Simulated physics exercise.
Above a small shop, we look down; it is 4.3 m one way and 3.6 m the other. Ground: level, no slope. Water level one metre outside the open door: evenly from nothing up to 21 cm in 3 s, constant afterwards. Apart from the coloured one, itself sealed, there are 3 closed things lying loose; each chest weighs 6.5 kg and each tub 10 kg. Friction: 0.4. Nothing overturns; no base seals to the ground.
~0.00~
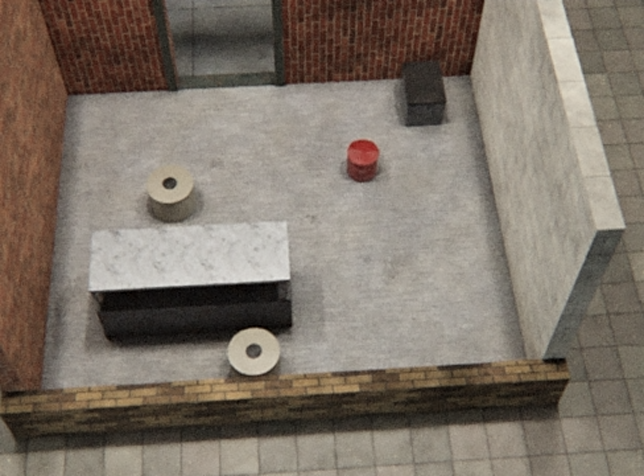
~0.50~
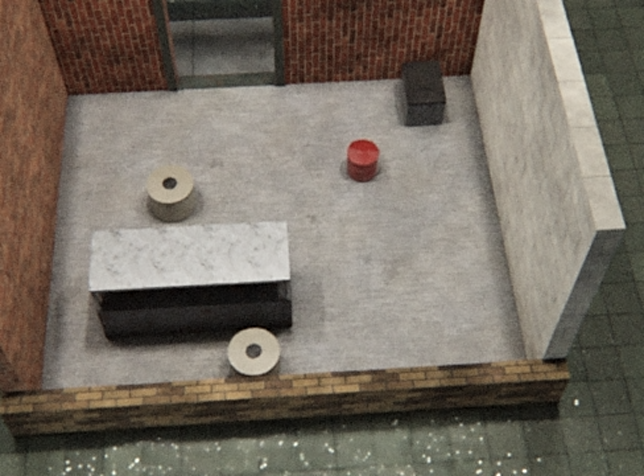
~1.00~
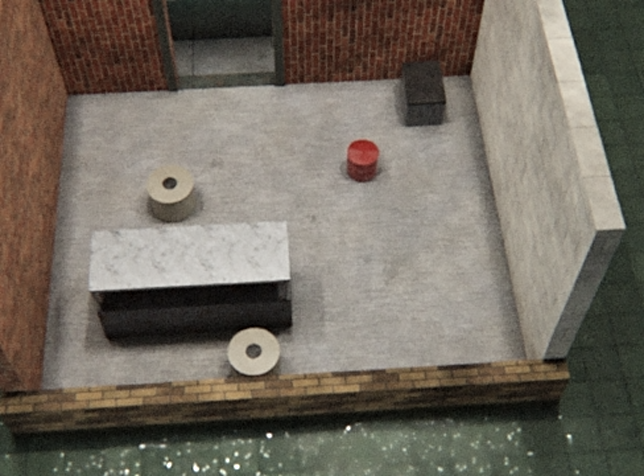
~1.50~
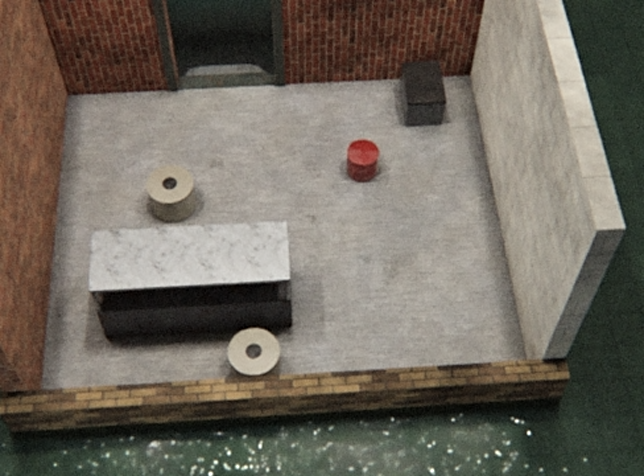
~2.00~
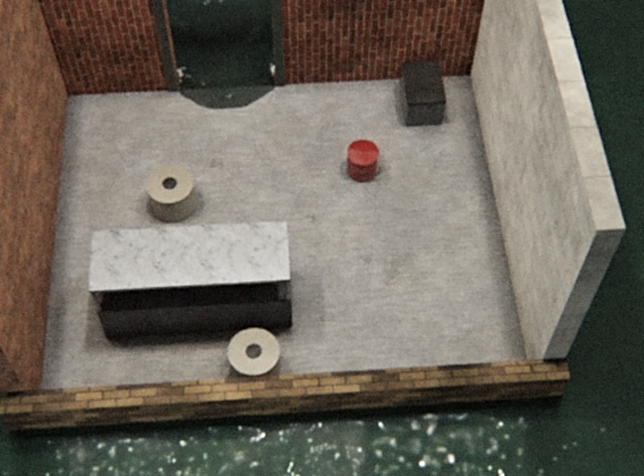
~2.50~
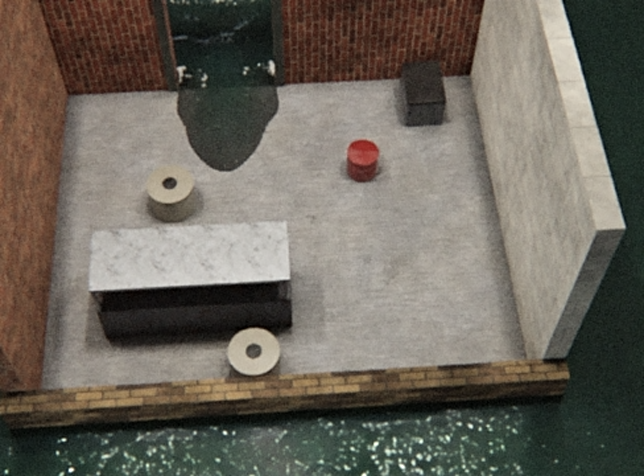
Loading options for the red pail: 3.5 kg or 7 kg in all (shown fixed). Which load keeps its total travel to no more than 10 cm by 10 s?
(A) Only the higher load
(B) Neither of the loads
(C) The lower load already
A, only the higher load.
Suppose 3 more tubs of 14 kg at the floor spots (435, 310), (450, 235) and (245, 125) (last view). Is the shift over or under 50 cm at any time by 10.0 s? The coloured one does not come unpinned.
In the order given, within the mark, then within the mark, and last beyond the mark.
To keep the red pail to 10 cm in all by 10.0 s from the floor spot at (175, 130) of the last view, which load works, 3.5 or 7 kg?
Result: Both fail.
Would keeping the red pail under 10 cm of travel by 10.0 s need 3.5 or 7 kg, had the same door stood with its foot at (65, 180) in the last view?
Outcome - neither pick works.
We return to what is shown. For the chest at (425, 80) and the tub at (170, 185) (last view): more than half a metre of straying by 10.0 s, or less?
In turn: Below, beyond.
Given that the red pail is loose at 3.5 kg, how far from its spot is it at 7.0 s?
Close to 20 centimetres.
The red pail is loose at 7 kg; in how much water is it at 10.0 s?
5 cm, roughly.
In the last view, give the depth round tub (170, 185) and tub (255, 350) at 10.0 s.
Some 9 cm at the first, some 10 cm at the second.
After 3.5 s the red pail would be 0 cm from its start with 3.5 kg and 0 cm from its start with 7 kg; 0 cm of water round it then.
After 4.5 s the red pail would be 7 cm from its start with 3.5 kg and 0 cm from its start with 7 kg; 3 cm of water round it then.
After 7.0 s the red pail would be 19 cm from its start with 3.5 kg and 0 cm from its start with 7 kg; 3 cm of water round it then.
After 10.0 s the red pail would be 42 cm from its start with 3.5 kg and 0 cm from its start with 7 kg; 5 cm of water round it then.
